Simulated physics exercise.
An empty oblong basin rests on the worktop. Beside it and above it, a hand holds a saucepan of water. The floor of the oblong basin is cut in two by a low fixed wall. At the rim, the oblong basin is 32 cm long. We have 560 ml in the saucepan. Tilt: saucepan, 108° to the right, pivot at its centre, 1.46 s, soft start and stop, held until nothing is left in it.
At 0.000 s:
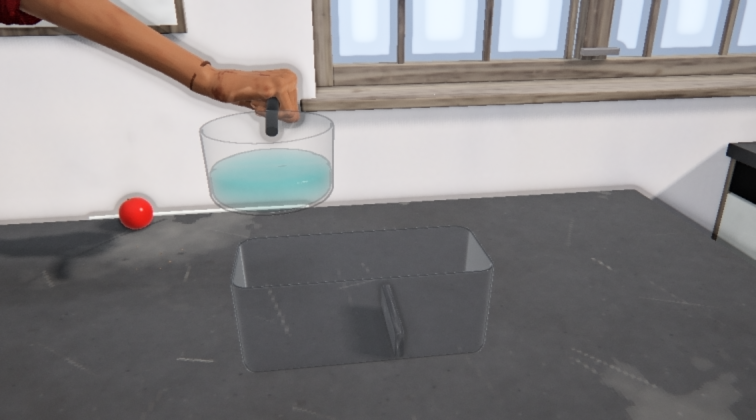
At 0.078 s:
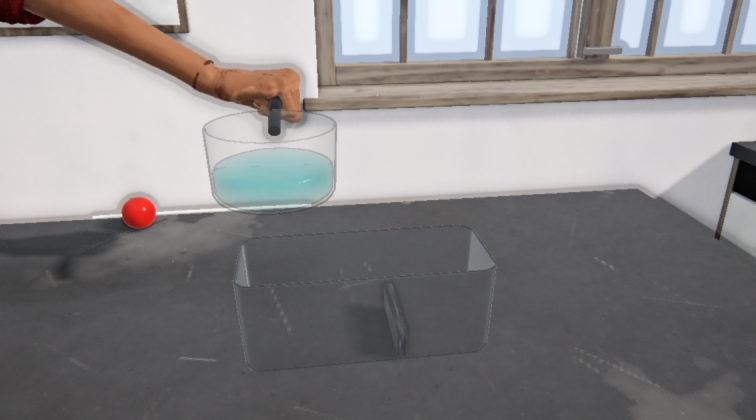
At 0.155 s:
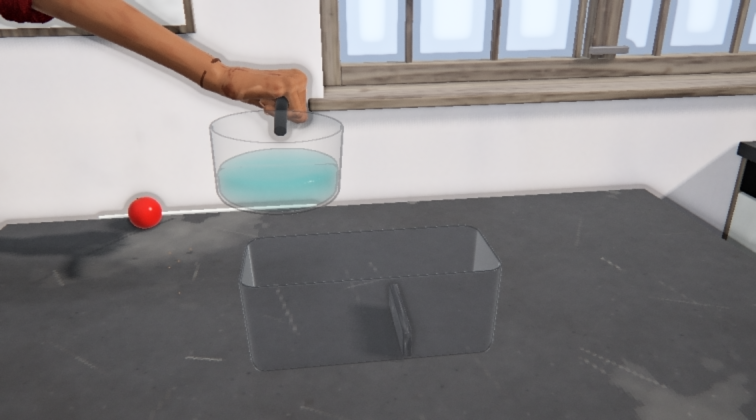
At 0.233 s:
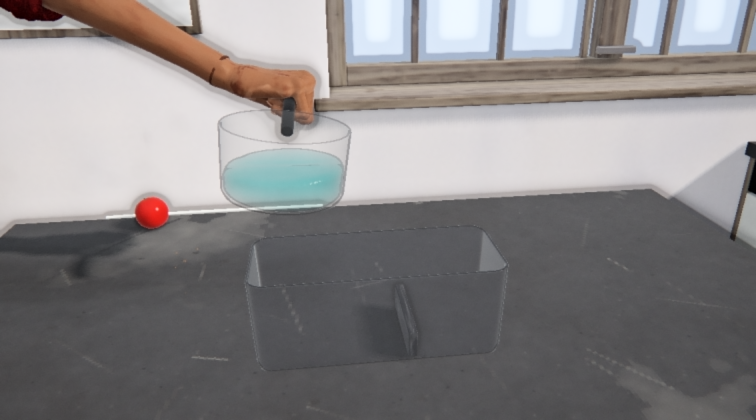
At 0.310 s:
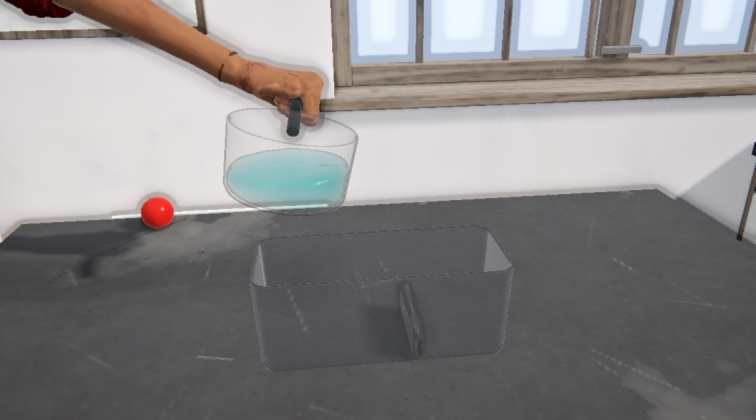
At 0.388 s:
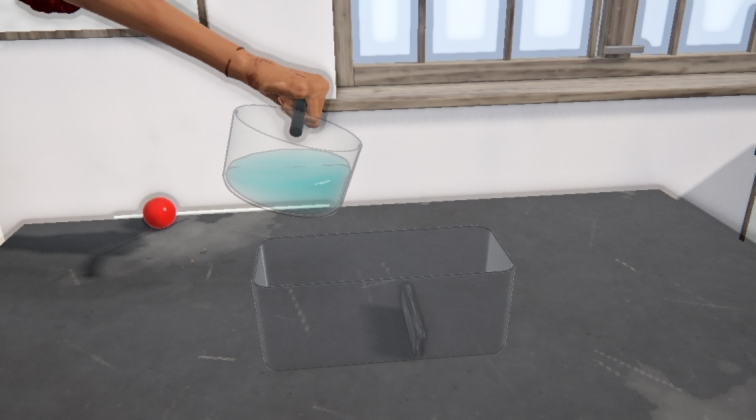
A hand holding a clear saucepan of blue water above an empty oblong basin on a dark worktop, gradually tilting it rightward.
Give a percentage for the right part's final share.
My figure is 14 %.
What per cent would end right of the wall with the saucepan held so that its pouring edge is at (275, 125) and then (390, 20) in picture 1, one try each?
The first try gives around 5 percent, the second around 85 percent.
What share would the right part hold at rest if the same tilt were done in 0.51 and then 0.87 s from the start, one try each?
Respectively about 10 and 10 percent.
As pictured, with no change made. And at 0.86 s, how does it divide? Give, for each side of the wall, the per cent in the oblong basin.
Around 6 on the left side and 0 on the right side.
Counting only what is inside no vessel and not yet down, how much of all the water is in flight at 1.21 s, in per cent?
Roughly 12 per cent.
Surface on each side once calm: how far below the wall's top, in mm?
Left side: Around 18 mm. Right side: Around 32 mm.
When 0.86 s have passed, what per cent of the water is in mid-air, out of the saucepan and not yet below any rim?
Some 22 % is the figure.
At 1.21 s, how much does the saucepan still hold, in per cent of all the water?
16 per cent or thereabouts.
Then, 0.86 s in, the tilt is 69° and 73 per cent is still to pour, 6 is left of the wall and 0 right of it.
Then, 1.21 s in, the tilt is 100° and 17 per cent is still to pour, 61 is left of the wall and 11 right of it.
Then, 1.57 s in, the tilt is 108° and 0 per cent is still to pour, 85 is left of the wall and 14 right of it.
Then, 1.96 s in, the tilt is 108° and 0 per cent is still to pour, 85 is left of the wall and 14 right of it.
Finally, 85 per cent lies left of the wall, 14 right of it and 0 outside.
